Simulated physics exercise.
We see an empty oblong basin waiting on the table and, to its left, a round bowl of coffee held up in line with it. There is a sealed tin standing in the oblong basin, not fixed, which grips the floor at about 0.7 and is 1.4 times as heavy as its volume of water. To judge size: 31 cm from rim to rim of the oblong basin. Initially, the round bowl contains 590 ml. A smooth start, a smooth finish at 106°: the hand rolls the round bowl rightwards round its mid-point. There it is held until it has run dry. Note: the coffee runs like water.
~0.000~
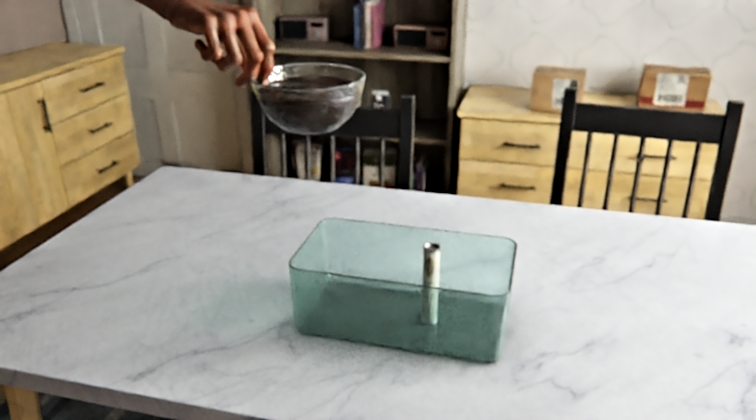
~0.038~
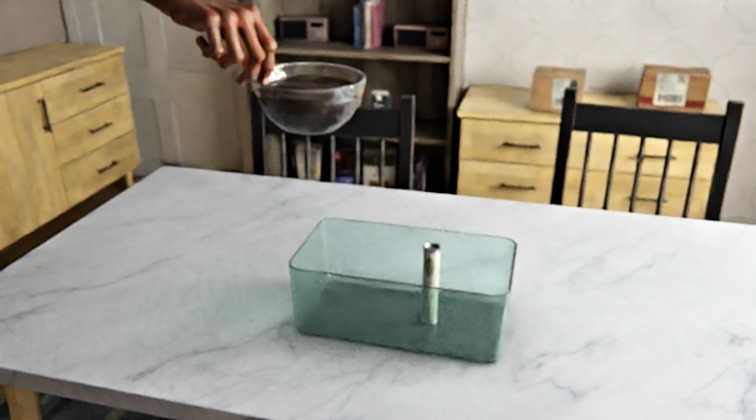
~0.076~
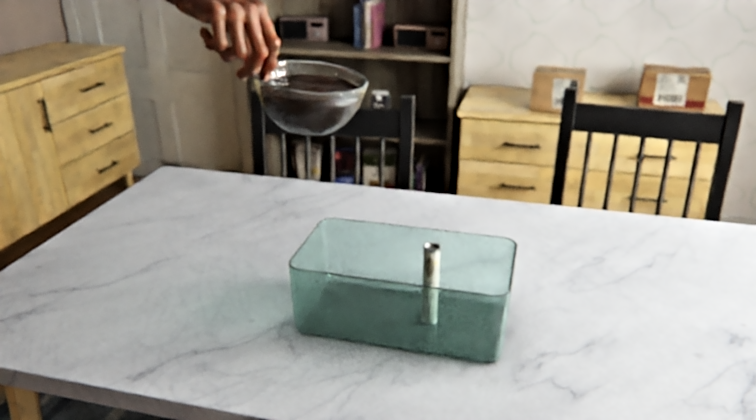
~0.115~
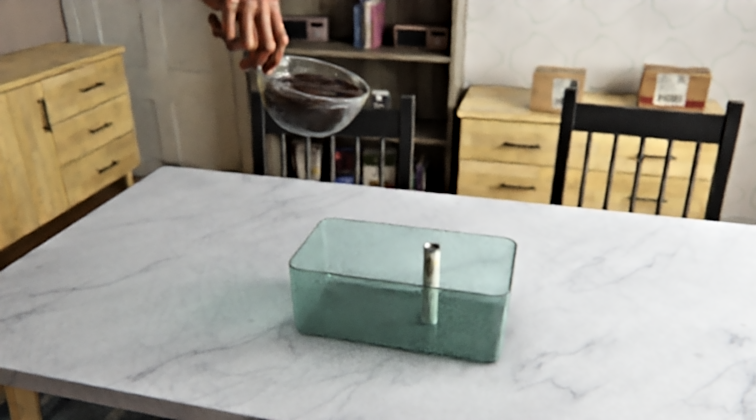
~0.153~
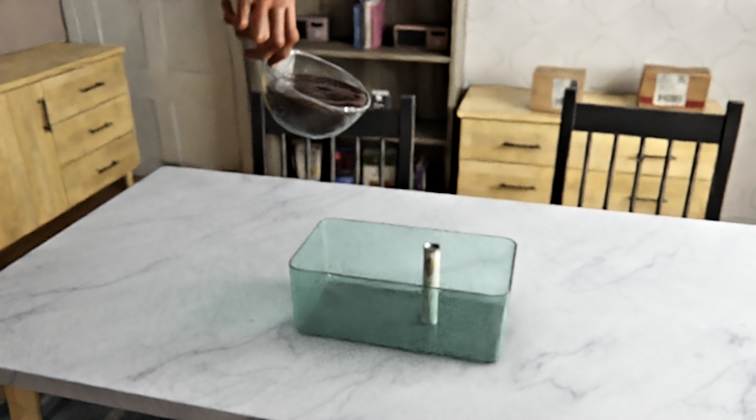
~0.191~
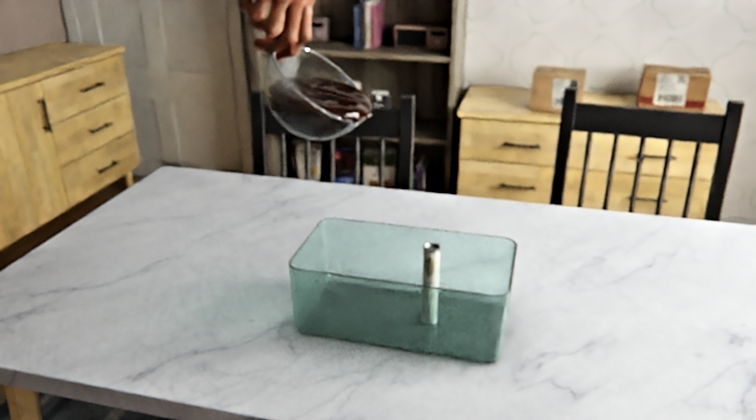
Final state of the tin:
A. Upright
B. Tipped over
The answer is B.
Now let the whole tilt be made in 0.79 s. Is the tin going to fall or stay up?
Outcome - the tin stays erect.
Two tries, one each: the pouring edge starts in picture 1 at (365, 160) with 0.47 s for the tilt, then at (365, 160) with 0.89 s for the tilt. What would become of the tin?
Run one: It does not tip. Run two: It does not tip.
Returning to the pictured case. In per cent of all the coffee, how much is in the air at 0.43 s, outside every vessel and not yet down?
I'd say close to 74 per cent.
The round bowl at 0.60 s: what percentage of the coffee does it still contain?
Close to 0 percent of the whole amount.
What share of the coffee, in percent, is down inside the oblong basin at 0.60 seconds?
About 94 %.
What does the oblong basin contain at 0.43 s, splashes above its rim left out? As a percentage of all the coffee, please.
20 %, more or less.
Then, 0.43 s in, the tilt is 104° and 6 per cent is still to pour; the tin stands where it began.
Then, 0.60 s in, the tilt is 106° and 0 per cent is still to pour; the tin leans 4°.
Then, 0.77 s in, the tilt is 106° and 0 per cent is still to pour; the tin leans 4°.
Then, 0.97 s in, the tilt is 106° and 0 per cent is still to pour; the tin leans 38°.
Finally, the tin lies on its side.
